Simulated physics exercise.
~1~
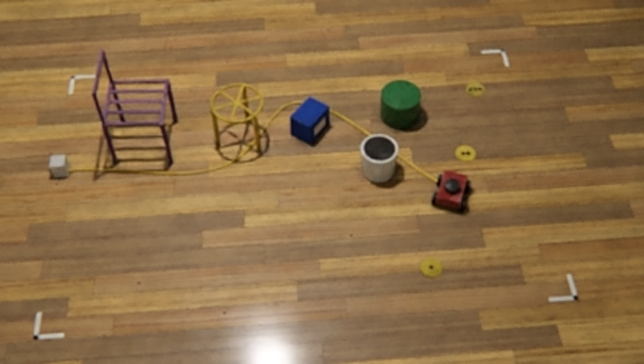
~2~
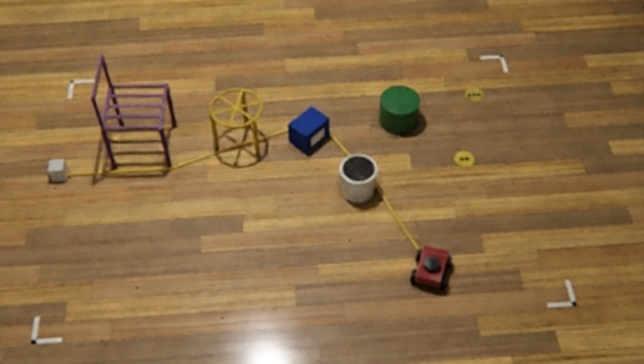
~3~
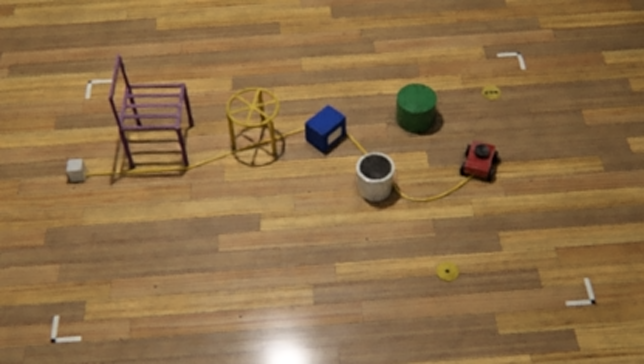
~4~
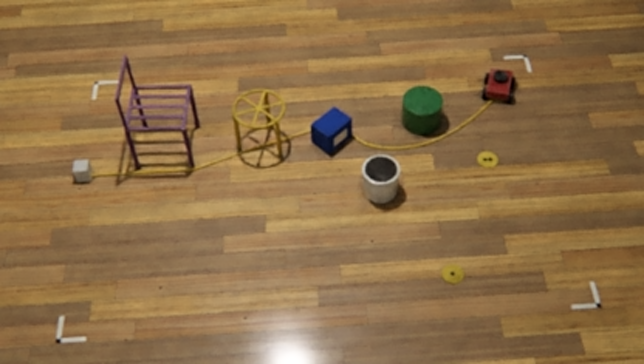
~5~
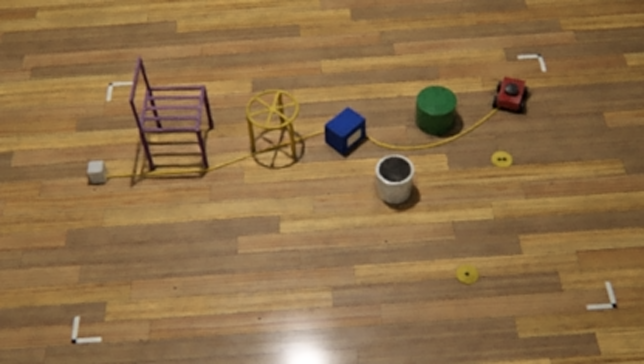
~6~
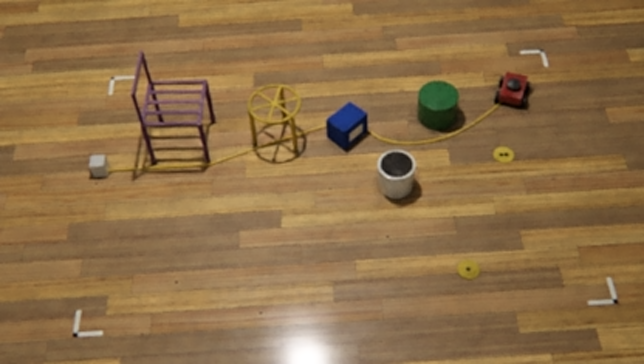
On a wooden floor, a red cart trailing a yellow cord heads down, the white pot shifting slightly, then stops upper right.
